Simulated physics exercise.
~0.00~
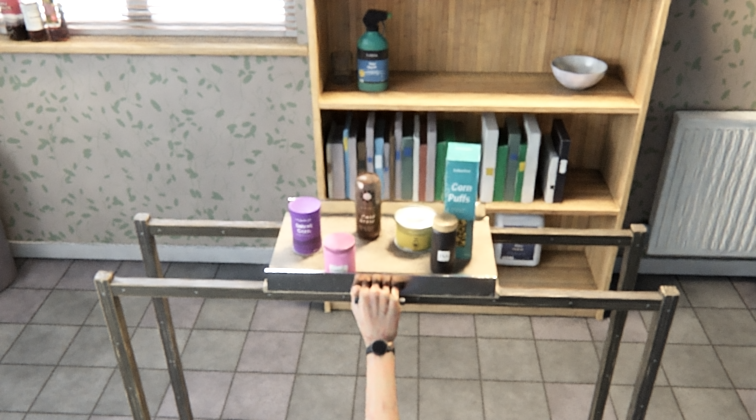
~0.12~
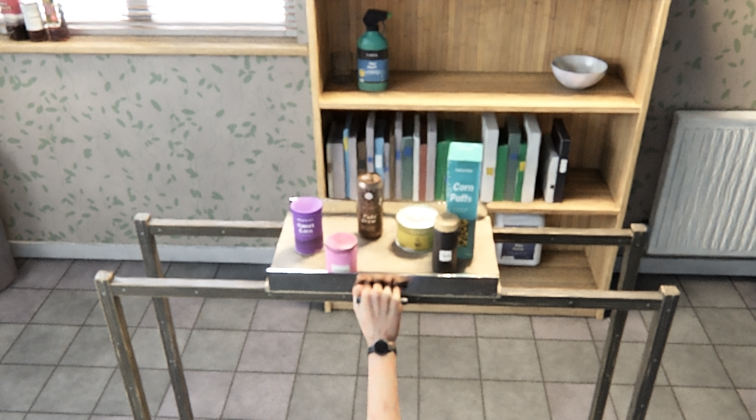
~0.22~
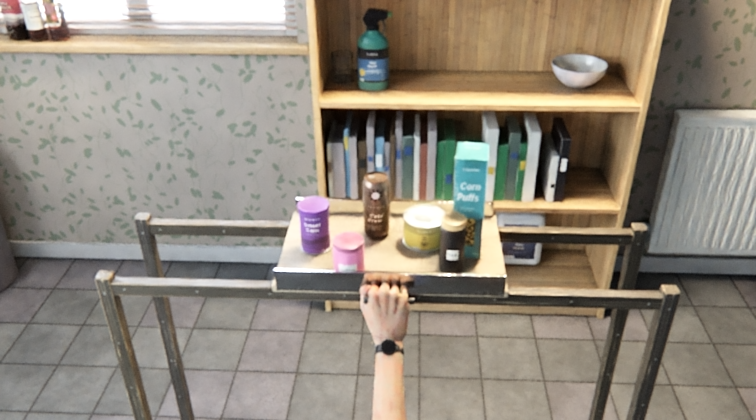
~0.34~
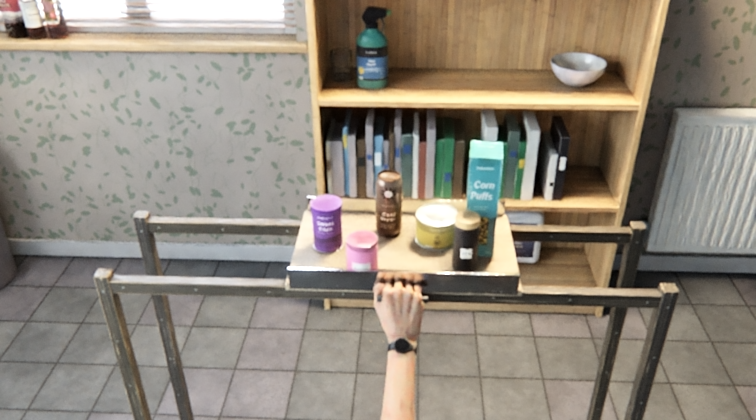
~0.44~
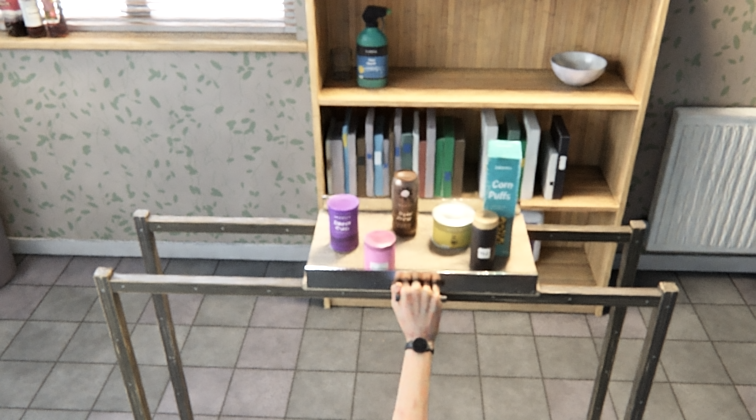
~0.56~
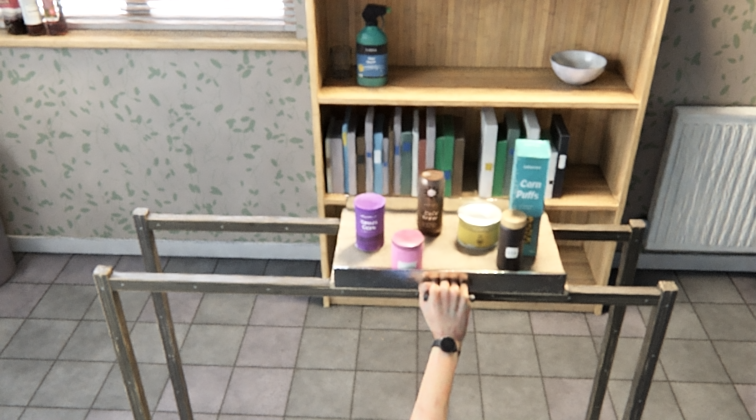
A tray of six colourful containers sliding steadily right along metal rails, a hand gripping its front edge, before a wooden bookcase.
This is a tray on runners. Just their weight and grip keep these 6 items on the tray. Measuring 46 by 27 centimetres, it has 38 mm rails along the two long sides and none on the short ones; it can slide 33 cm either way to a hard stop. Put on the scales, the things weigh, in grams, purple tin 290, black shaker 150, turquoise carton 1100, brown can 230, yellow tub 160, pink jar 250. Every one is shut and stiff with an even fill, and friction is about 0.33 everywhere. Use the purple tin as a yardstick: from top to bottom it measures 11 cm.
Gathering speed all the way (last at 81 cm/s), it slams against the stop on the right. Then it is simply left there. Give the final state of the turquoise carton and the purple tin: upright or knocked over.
Final state - turquoise carton knocked over, purple tin upright.
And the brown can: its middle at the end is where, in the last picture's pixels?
Close to pixel (559, 206) in the final view.
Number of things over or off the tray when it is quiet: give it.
Tally: 1.
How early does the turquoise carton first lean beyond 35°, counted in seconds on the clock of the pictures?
At around 1.1 seconds on the pictures' clock.
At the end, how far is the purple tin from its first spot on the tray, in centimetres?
Net distance near 9 cm.
After 0.96 s, tray 33 cm right; turquoise carton 6° off upright near (654, 201); purple tin moved 7 cm near (491, 226); brown can moved 7 cm.
After 1.26 s, tray 33 cm right; turquoise carton now off the tray; purple tin moved 9 cm near (502, 226); black shaker moved 9 cm.
In the end (1.7 s), off the tray and tipped over, turquoise carton; not toppled but over 5 cm from the start, purple tin, black shaker, brown can, yellow tub and pink jar. In the last view, purple tin near (502, 226).
